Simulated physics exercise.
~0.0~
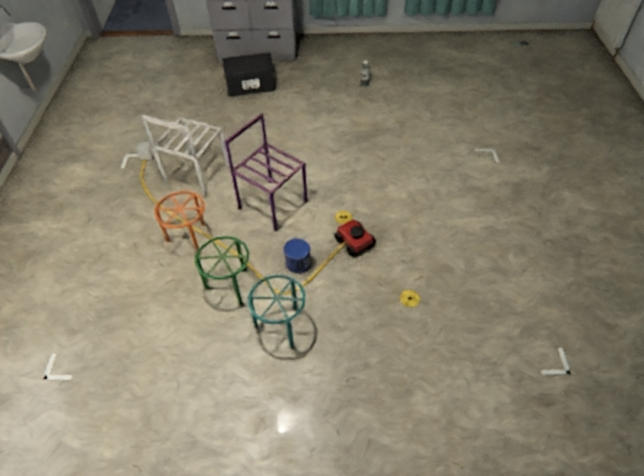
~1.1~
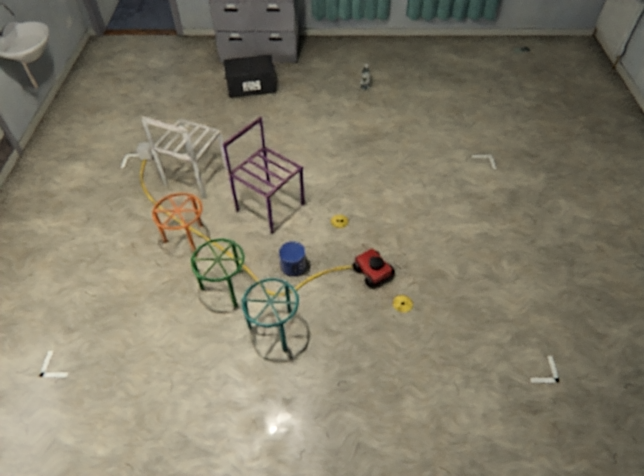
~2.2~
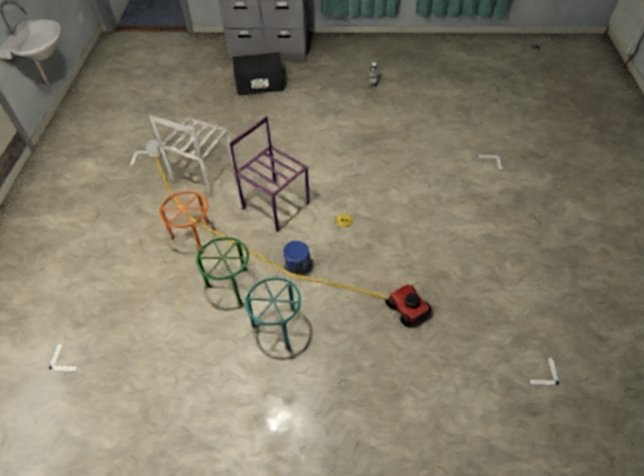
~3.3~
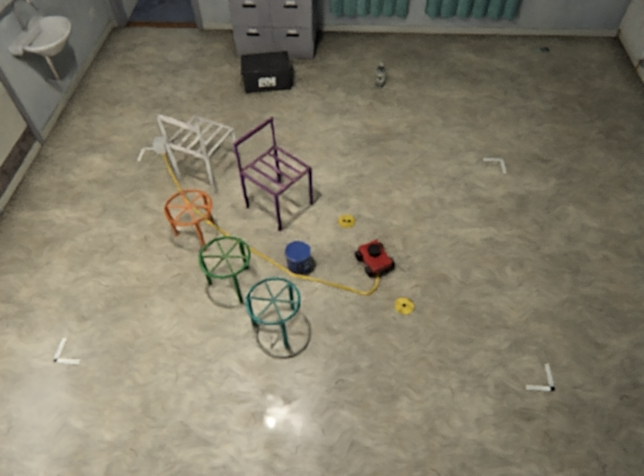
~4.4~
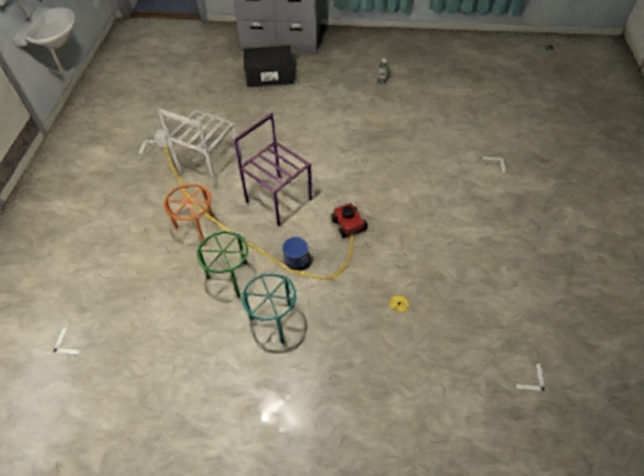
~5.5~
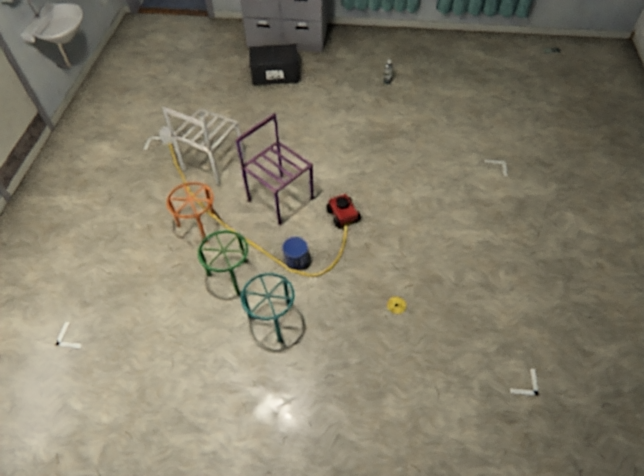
A small red cart trailing a yellow cord rolled toward the lower right across the floor, then turned back up and left past the blue bin, ending near the purple chair with the cord curving loosely behind it and the stools and chairs still standing.
